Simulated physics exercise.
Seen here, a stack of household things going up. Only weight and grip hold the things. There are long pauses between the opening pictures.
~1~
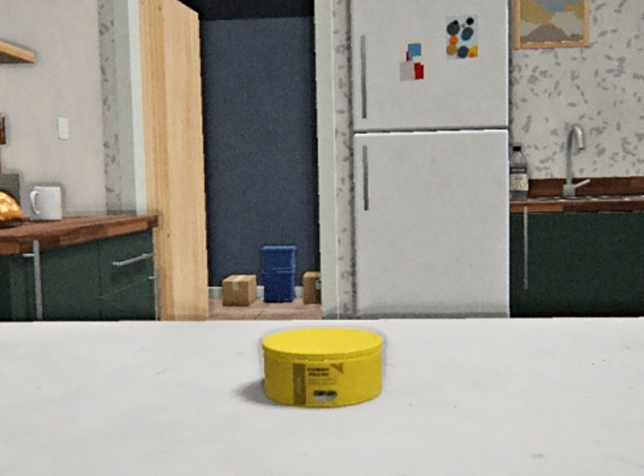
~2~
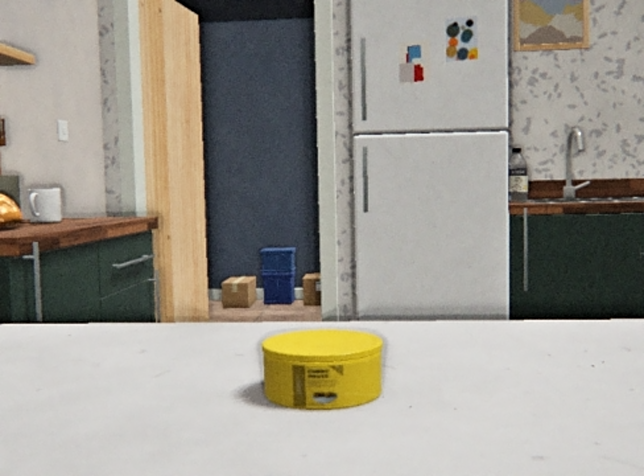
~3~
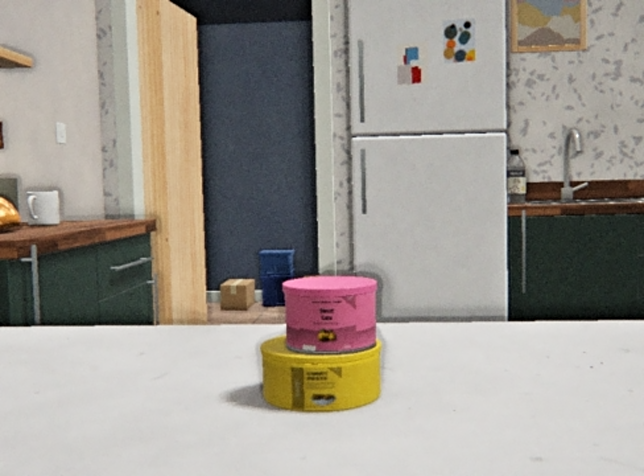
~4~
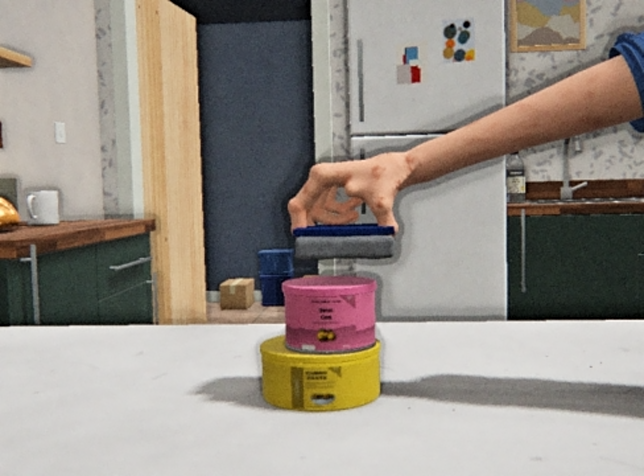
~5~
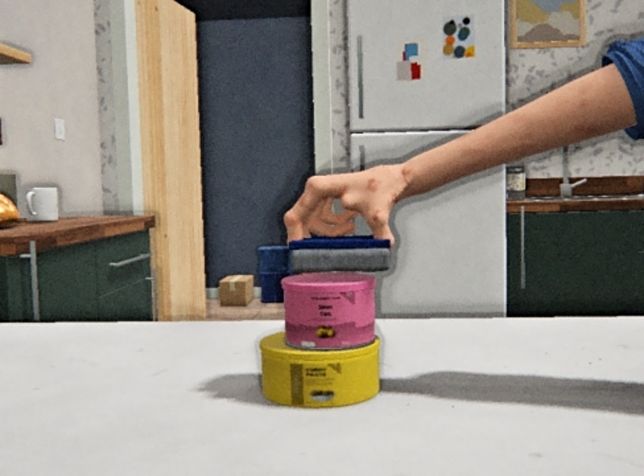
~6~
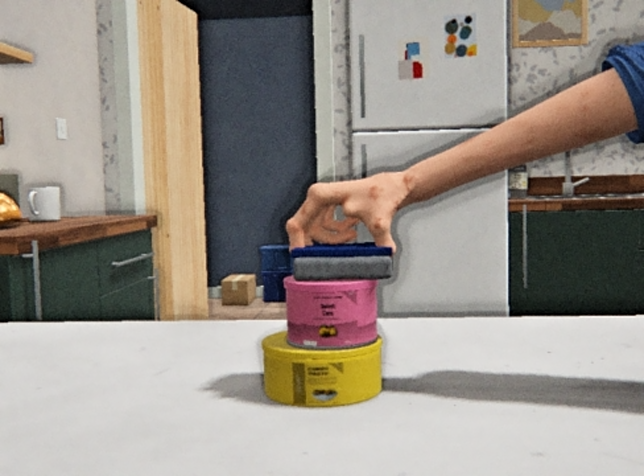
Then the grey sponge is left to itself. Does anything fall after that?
It holds.
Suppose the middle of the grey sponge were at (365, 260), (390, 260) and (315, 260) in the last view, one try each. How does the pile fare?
First, it holds; second, it gives way; third, it stays up.
Then, 0.20 s later than the last frame, all is still.
Then, 0.50 s later than the last frame, grey sponge resting near (344, 262).
When it is over, all 3 as before. End places, in pixels of the last picture, grey sponge near (344, 262). The pile keeps its balance.
